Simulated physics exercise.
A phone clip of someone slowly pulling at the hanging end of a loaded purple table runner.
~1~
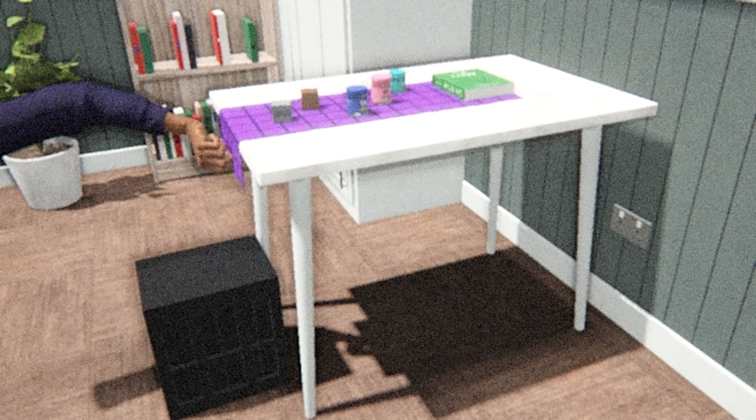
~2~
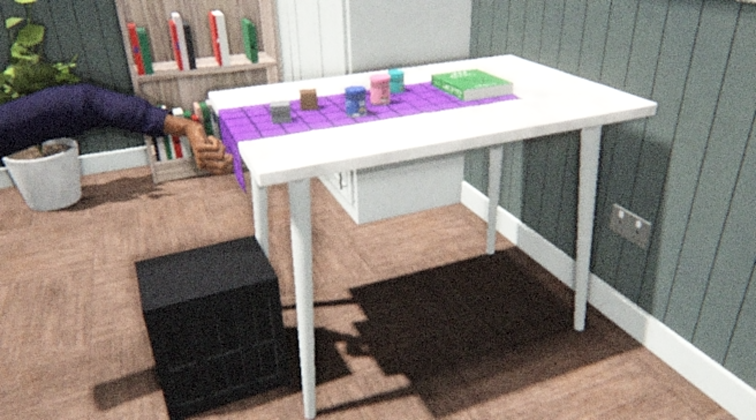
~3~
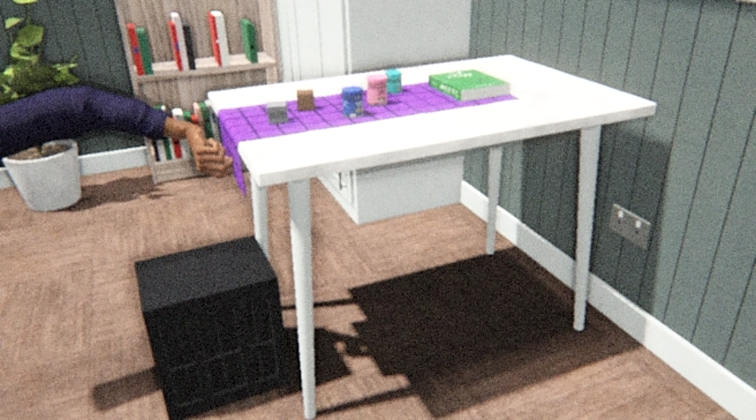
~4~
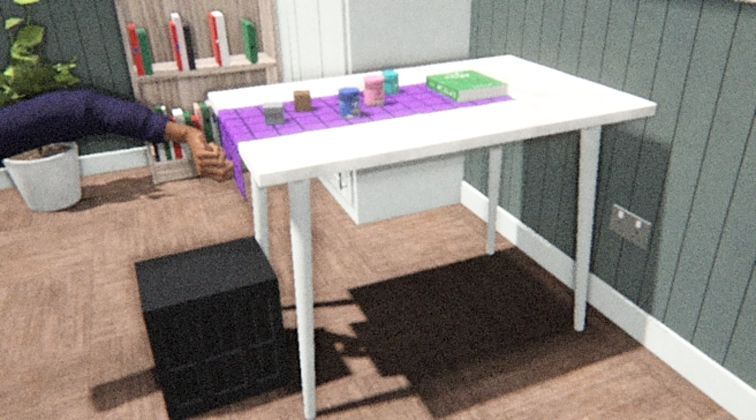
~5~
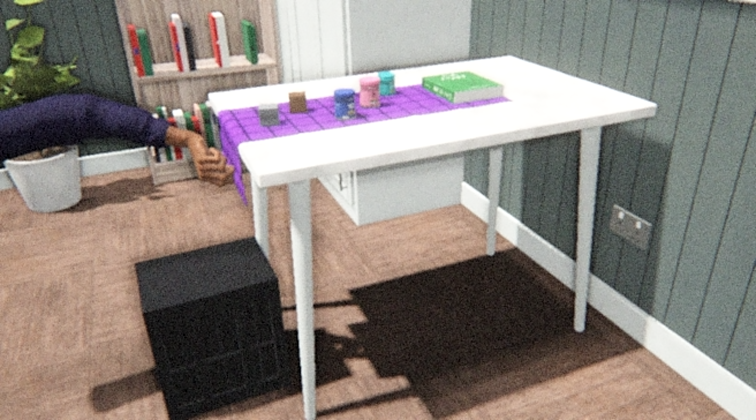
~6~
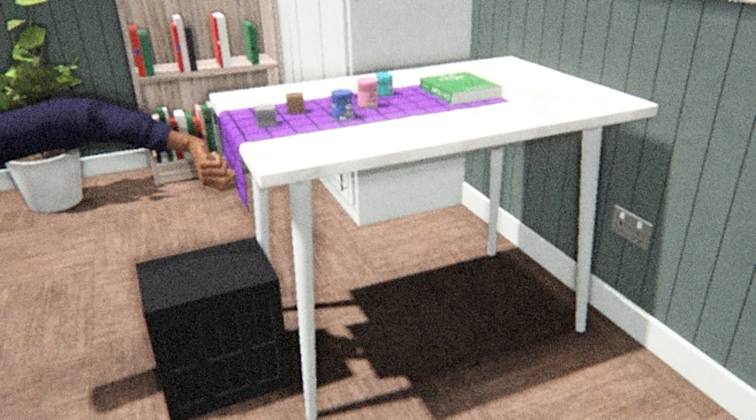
The video shows a hand at the left slowly pulling the hanging end of a purple runner downward on a white table, while the small cubes, cans, turquoise pot and green book on it shift slightly to the left together.
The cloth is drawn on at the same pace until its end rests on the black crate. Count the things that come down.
The count of fallen things is two.
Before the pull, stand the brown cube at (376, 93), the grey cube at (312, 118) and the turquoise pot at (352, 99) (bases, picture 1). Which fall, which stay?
The brown cube does not fall; the grey cube tumbles off; the turquoise pot remains up.
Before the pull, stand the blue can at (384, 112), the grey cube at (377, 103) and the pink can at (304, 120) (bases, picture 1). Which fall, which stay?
The blue can keeps its place on top, the grey cube stays on, the pink can drops off.
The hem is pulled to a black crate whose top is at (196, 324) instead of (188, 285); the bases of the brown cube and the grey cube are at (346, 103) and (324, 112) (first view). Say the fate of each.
The brown cube goes over; the grey cube drops off.
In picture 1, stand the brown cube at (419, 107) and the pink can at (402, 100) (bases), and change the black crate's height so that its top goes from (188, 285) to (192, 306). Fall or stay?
The brown cube does not fall; the pink can keeps its place on top.
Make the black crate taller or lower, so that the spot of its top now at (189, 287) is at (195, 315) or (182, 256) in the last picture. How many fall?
Then 3 and 1.
Early on, hem near (243, 249); grey cube gone.
Midway, hem on the crate; grey cube and brown cube gone.
Finally, hem on the crate; grey cube and brown cube gone. It carries off two.
